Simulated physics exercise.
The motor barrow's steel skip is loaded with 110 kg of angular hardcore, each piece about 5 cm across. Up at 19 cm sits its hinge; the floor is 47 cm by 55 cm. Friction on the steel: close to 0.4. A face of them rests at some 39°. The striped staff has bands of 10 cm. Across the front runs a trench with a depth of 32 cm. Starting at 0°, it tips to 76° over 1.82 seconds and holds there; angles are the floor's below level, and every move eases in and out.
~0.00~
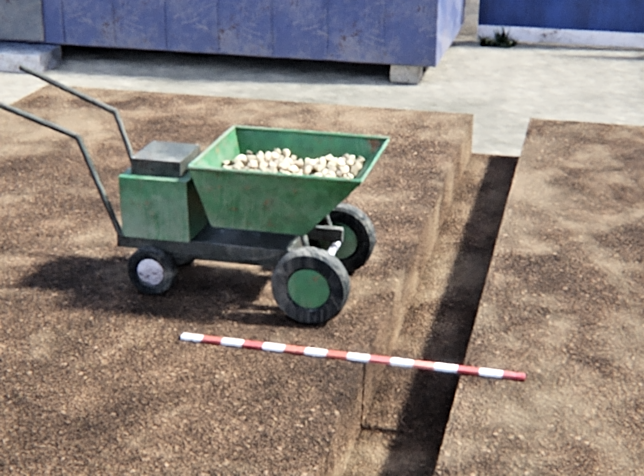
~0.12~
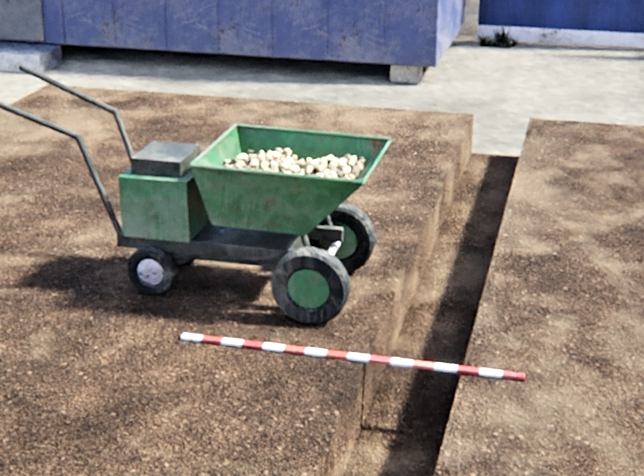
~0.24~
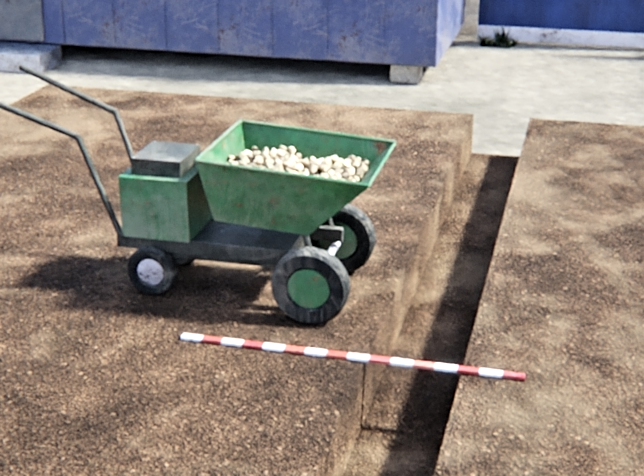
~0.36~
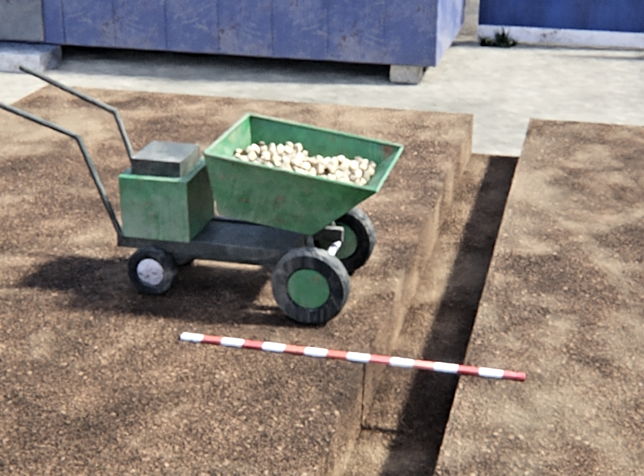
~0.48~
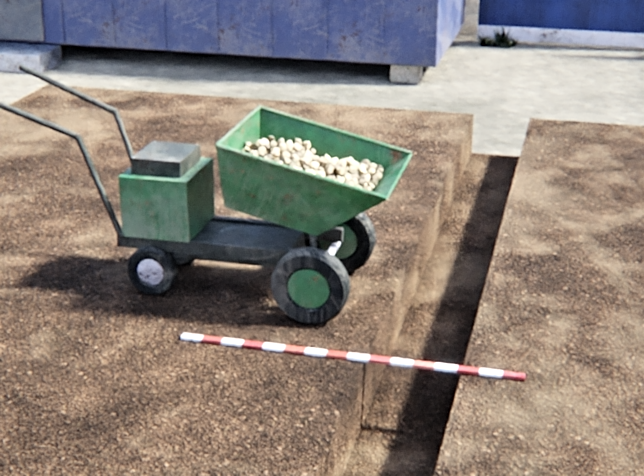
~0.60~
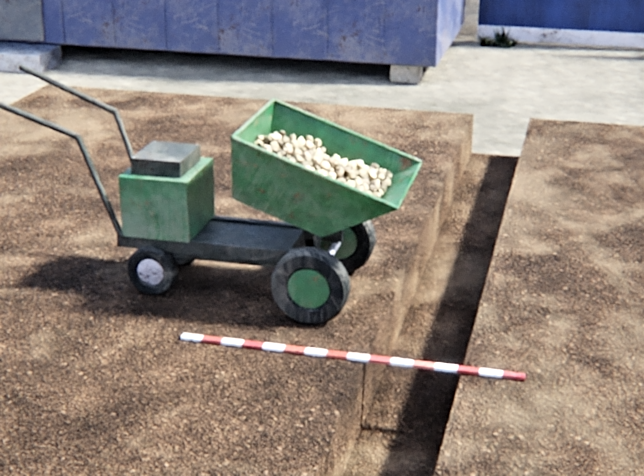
Green skip of a small motor barrow loaded with pale stones tilting steadily forward to the right beside a narrow trench.
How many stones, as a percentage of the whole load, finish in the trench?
Roughly 80 per cent of the load ends up in the trench.
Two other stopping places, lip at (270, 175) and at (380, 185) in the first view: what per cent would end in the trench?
First some 50, then 20 per cent.
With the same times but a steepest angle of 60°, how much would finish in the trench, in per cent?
Then about 35 per cent.
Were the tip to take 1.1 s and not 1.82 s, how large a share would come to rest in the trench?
Roughly 75% would finish there.
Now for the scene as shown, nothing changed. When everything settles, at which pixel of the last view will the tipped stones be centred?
Middle at around (455, 350), I'd say.
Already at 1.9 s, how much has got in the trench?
I'd put it near 35 per cent.
After 1.4 s the floor is at 64°; 100 % in the skip; the foremost stones are at (436, 263).
After 1.9 s the floor is at 76°; 52 % in the skip, 34 % in the trench, 13 % past the trench; the foremost stones are at (536, 308).
After 2.3 s the floor is at 76°; 16 % in the skip, 63 % in the trench, 21 % past the trench; the foremost stones are at (572, 320).
After 4.2 s the floor is at 76°; 0 % in the skip, 80 % in the trench, 20 % past the trench; the foremost stones are at (576, 322).
